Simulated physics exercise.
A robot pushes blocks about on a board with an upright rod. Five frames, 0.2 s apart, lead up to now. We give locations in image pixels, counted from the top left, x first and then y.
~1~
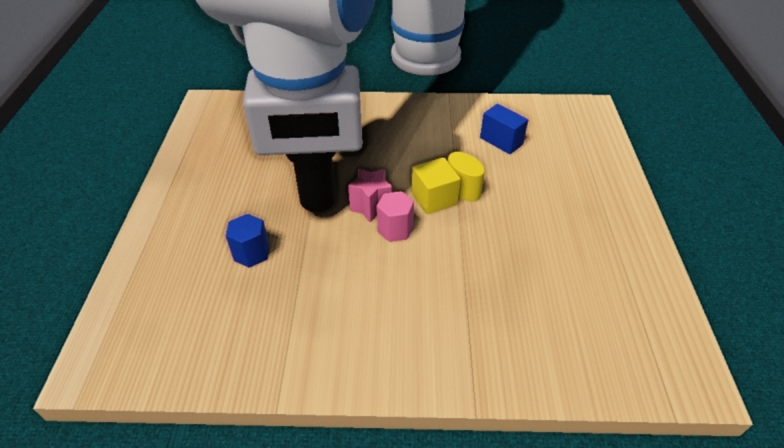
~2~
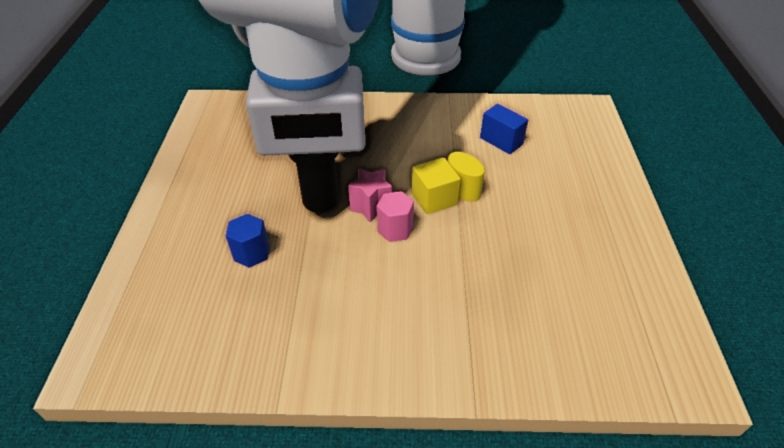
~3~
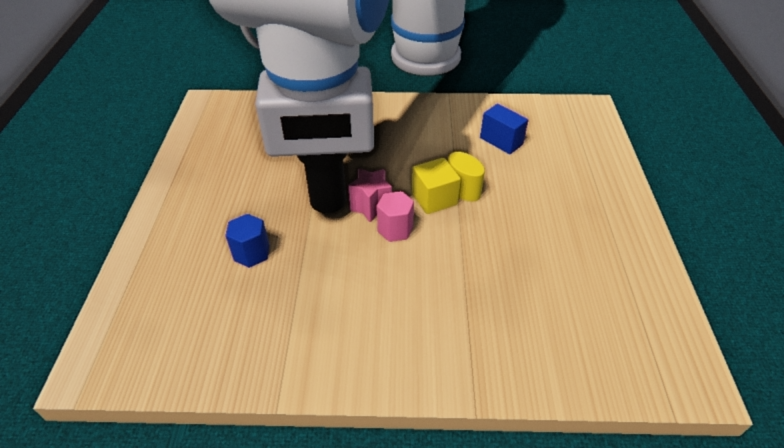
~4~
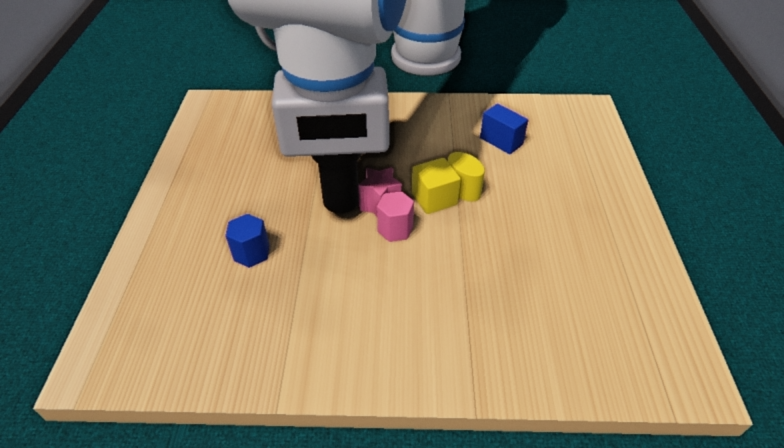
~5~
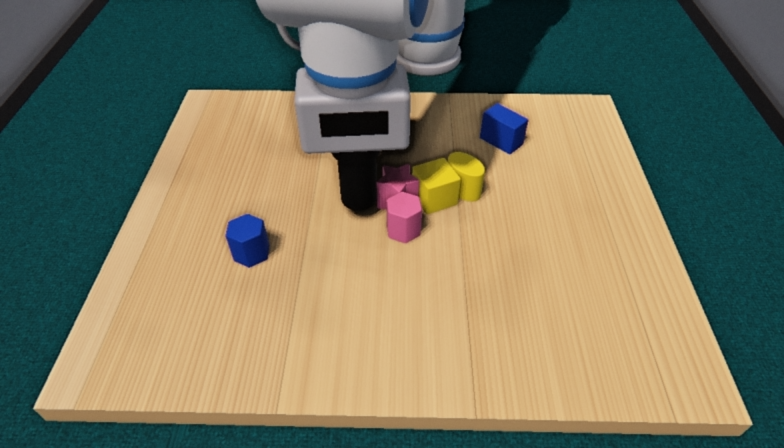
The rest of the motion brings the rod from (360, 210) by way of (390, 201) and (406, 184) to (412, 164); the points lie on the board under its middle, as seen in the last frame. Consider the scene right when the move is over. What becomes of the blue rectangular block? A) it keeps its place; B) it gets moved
The correct letter is A.
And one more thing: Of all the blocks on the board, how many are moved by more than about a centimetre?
Displaced: Three or more.
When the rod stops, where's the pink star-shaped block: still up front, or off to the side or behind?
Gone from the front.
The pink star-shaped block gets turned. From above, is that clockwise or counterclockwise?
Viewed from the top, it goes clockwise.
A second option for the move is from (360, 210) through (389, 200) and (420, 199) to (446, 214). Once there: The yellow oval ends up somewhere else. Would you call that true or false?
True - the claim holds.
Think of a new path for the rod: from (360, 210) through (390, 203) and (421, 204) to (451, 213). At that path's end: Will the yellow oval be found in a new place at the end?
The answer is yes.
The first path, step by step. One third of the way, rod (391, 189); pink star-shaped block (430, 168); yellow square piece (467, 166); yellow oval (496, 159).
Two thirds of the way, rod (406, 172); pink star-shaped block (446, 156), turned 25° clockwise; yellow square piece (482, 162), turned 20° clockwise; yellow oval (515, 159).
At the end, rod (412, 152); pink star-shaped block (446, 148), turned 65° clockwise; yellow square piece (484, 162), turned 25° clockwise; yellow oval (518, 159); blue rectangular block not moved.
